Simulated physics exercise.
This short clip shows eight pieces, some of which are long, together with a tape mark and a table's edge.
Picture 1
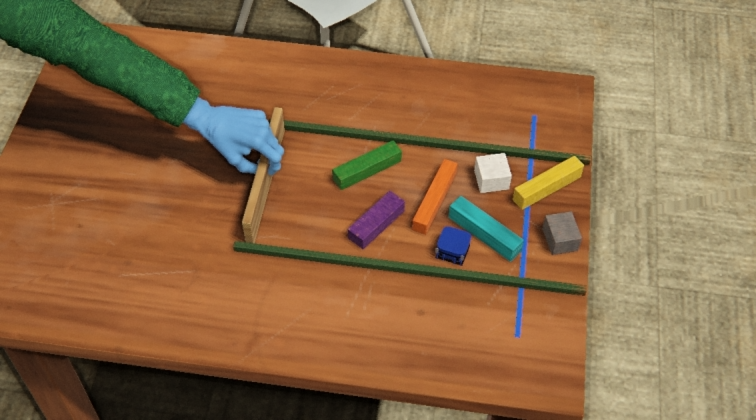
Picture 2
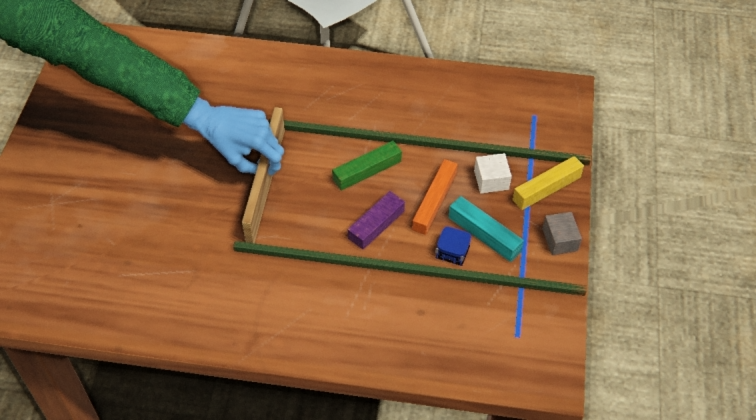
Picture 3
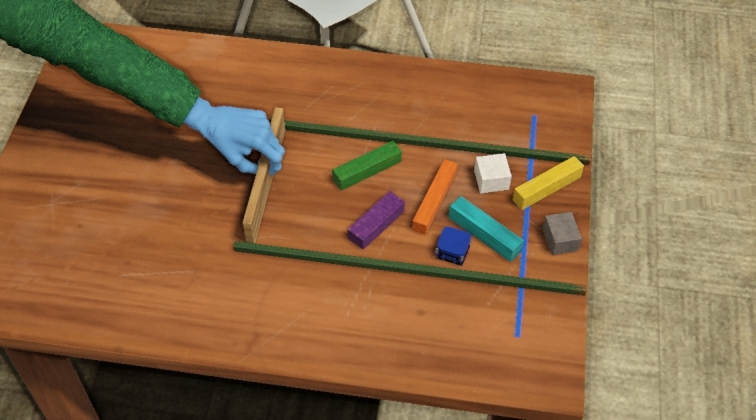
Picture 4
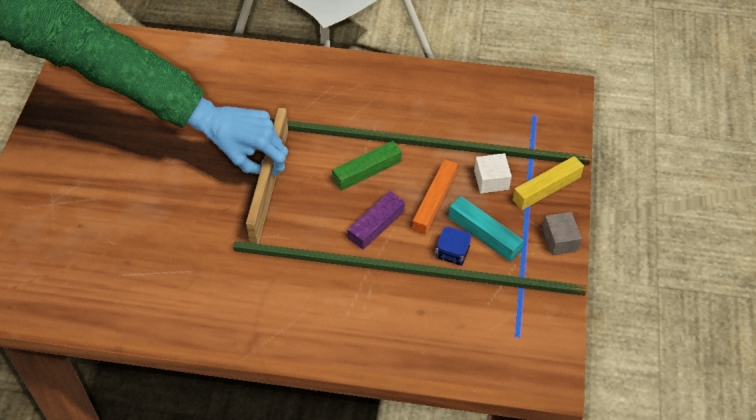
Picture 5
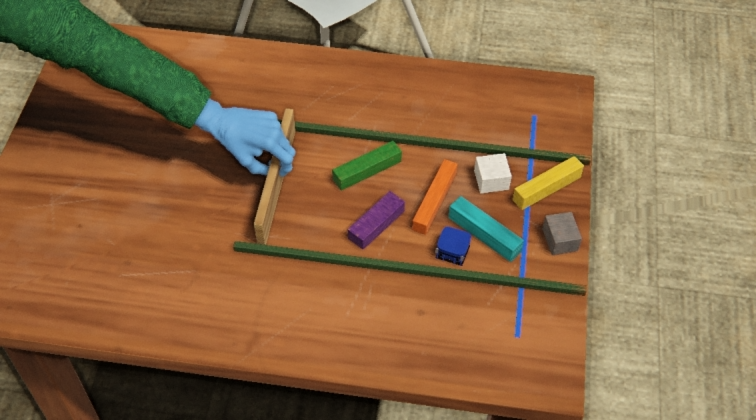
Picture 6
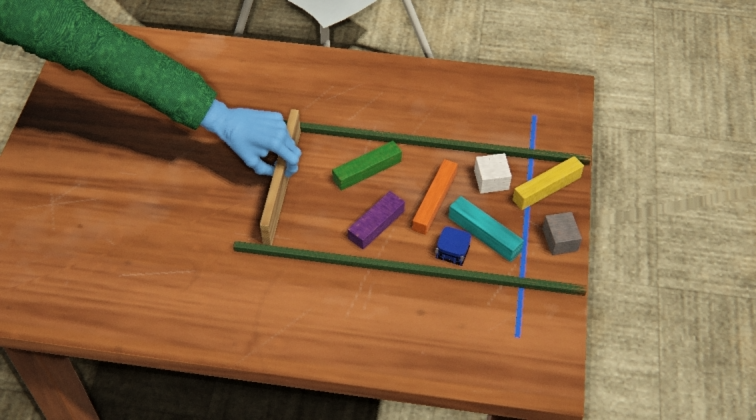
A blue-gloved hand slides a wooden board slightly right toward colored blocks that stay still.
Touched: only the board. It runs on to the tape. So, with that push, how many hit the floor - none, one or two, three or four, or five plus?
I'd say one or two.
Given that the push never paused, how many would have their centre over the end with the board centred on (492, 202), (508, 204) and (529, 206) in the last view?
In that order 0, 0 and 2.
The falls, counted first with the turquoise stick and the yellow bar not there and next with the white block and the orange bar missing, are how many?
Fallen: 0 in the first try, 1 in the other.
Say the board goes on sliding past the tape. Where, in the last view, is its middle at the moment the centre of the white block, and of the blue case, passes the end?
First near (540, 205), second near (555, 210).
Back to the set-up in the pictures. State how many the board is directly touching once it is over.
In contact: 2.
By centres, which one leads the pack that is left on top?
That would be the turquoise stick.
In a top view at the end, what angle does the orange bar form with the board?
It measures close to 5 degrees.
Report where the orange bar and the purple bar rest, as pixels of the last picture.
I'd put one at around (556, 210) and the other at around (536, 238).
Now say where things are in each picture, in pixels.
Grey block (562, 233); yellow bar (548, 183); white block (493, 173); board (265, 174); tape (527, 217), in the first picture.
Yellow bar (548, 183); board (265, 174), in the second picture.
White block (493, 173); orange bar (435, 196), in the third picture.
Grey block (562, 234); blue case (454, 246), in the fourth picture.
Yellow bar (548, 183); turquoise stick (485, 229), in the fifth picture.
Grey block (562, 234); yellow bar (548, 183); white block (493, 173); board (281, 176); tape (527, 217), in the sixth picture.
Early on, none off yet; grey block at rest near (562, 234); yellow bar at rest near (548, 183); white block at rest near (493, 173).
Finally, the number that fall off is one or two; lost, yellow bar and grey block.
